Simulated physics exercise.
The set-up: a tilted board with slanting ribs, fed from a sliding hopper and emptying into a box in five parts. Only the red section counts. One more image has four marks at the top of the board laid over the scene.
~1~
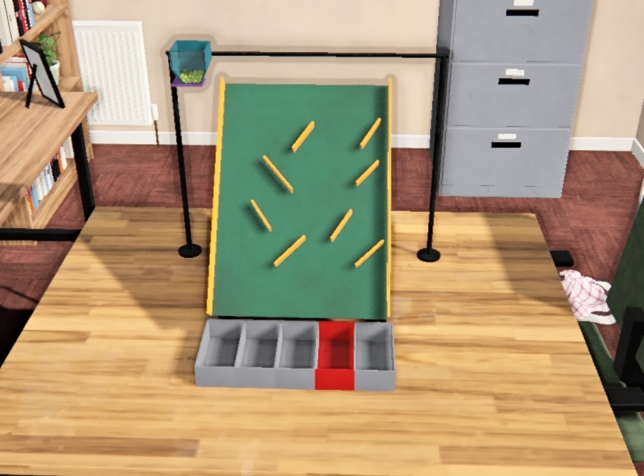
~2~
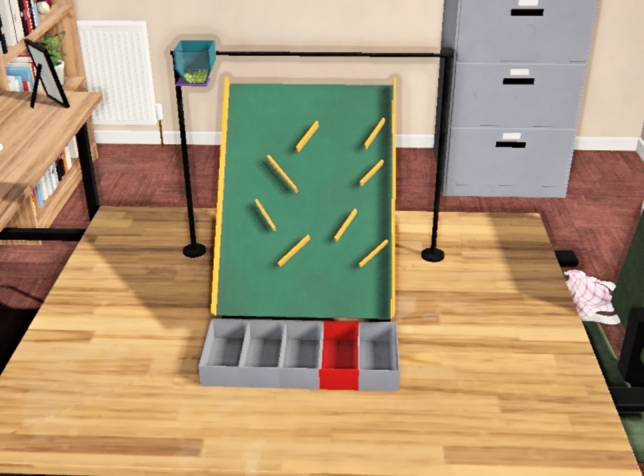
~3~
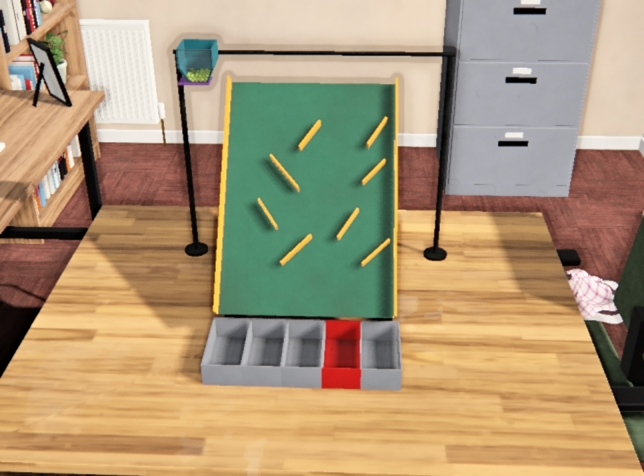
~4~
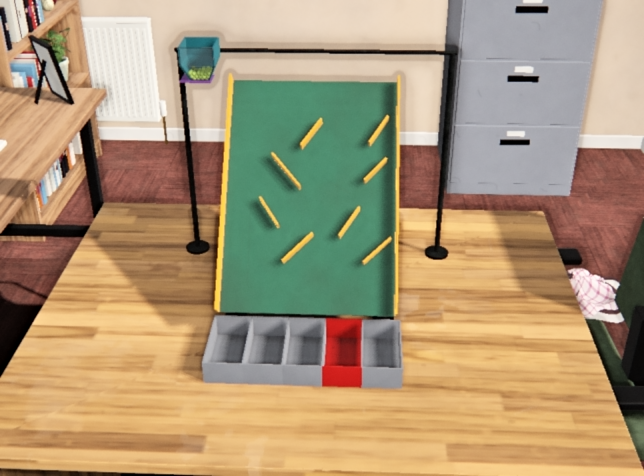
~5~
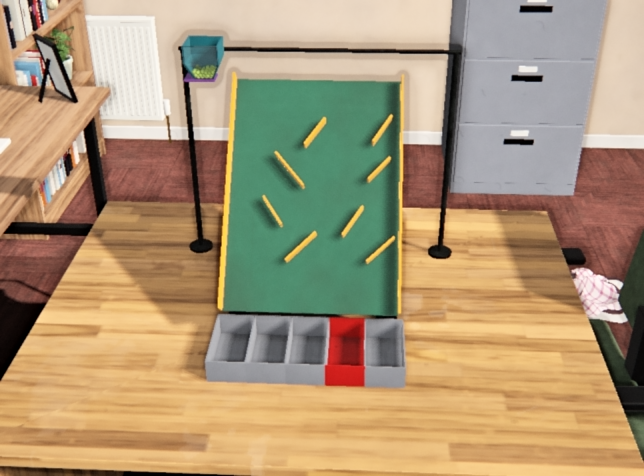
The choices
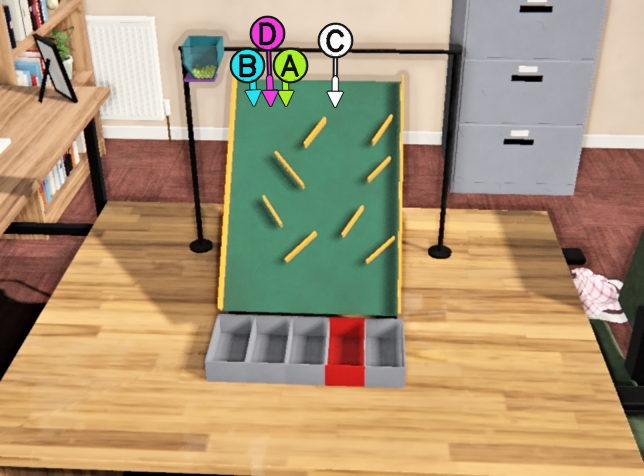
View drifting slightly across a motionless green board with slanting yellow ribs, teal hopper at upper left, red-sectioned grey box below.
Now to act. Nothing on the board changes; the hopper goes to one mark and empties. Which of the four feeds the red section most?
Choose A.
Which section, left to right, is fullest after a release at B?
The first from the left.
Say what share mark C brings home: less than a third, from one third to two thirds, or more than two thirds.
Mark C gives less than a third.
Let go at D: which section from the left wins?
The first.
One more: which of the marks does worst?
B.
On the marked copy, mark A meets the board at (285, 100); mark B meets the board at (253, 100); mark C meets the board at (335, 101); mark D meets the board at (270, 100).
With A, about a third in the red section, about half in other sections, a small part outside the box.
With B, a stray few in the red section, most in other sections, about a quarter outside the box.
With C, about a quarter in the red section, about two thirds in other sections, a small part outside the box.
With D, about a quarter in the red section, about half in other sections, about a quarter outside the box.
